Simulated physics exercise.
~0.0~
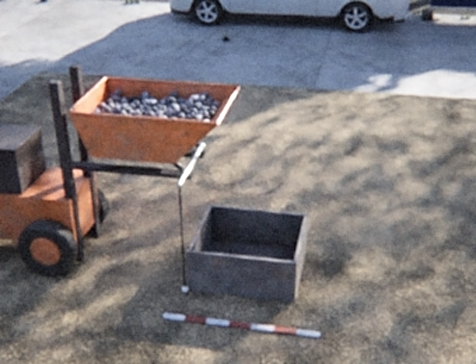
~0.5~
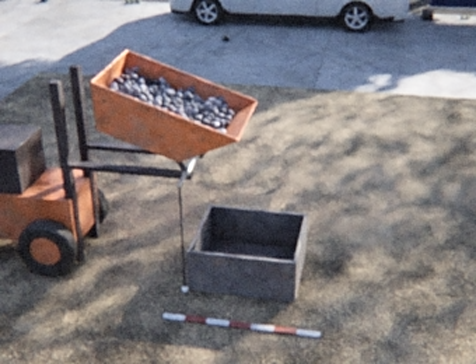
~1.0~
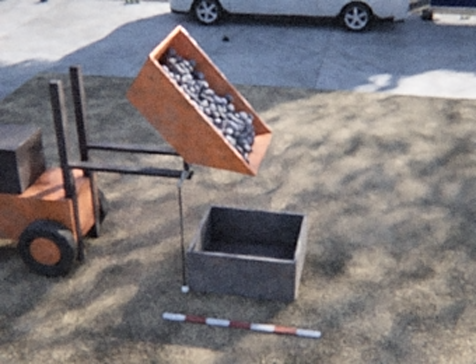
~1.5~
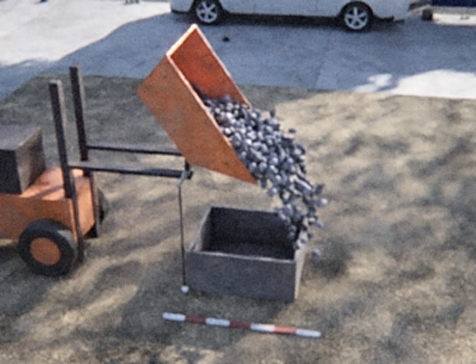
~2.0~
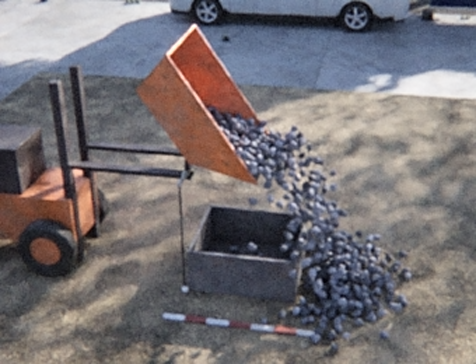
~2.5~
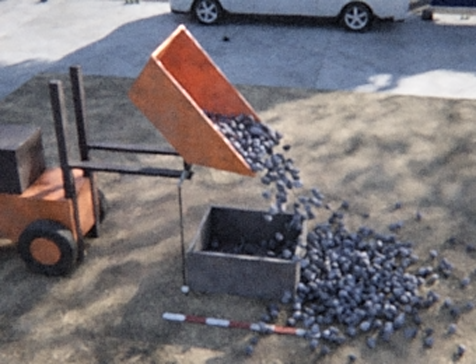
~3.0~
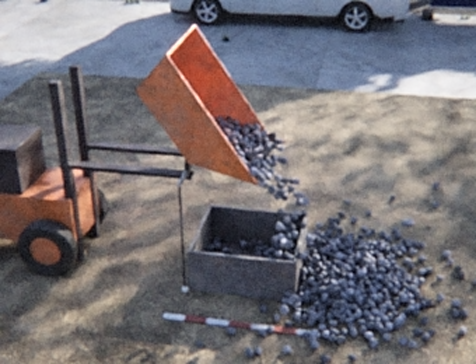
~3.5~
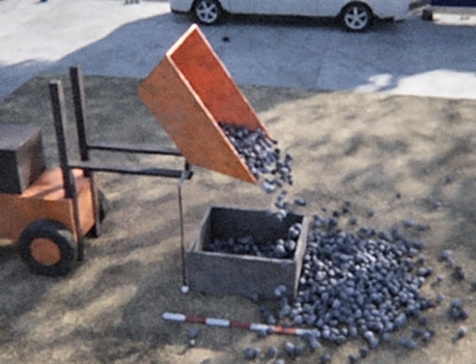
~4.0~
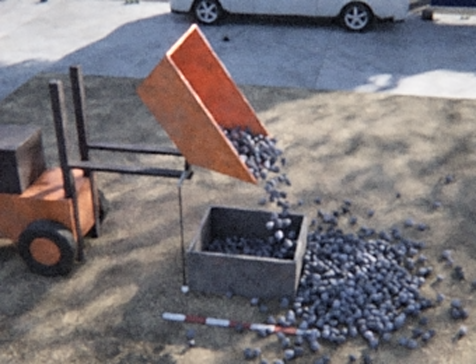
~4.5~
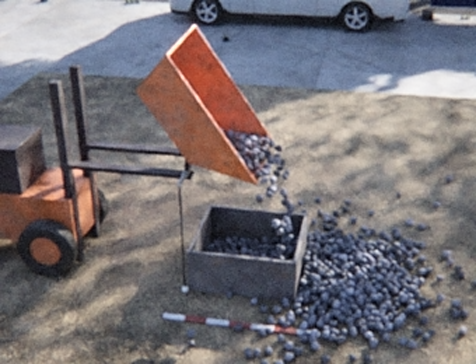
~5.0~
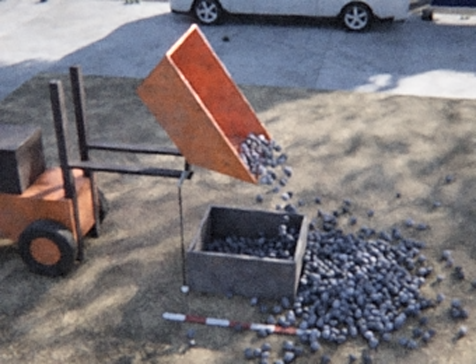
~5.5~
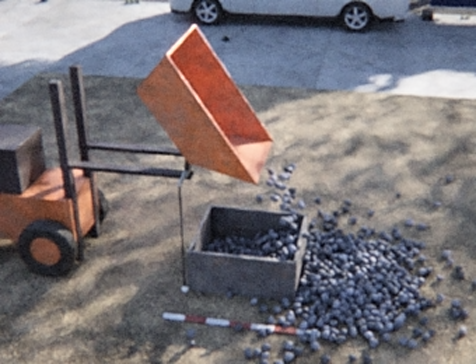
On a patch of bare ground beside a paved area with a parked white vehicle, an orange forklift's skip tips forward, pouring grey stones partly into a dark open bin but mostly beyond it, jerks briefly back and forward, and ends empty above the scattered heap.
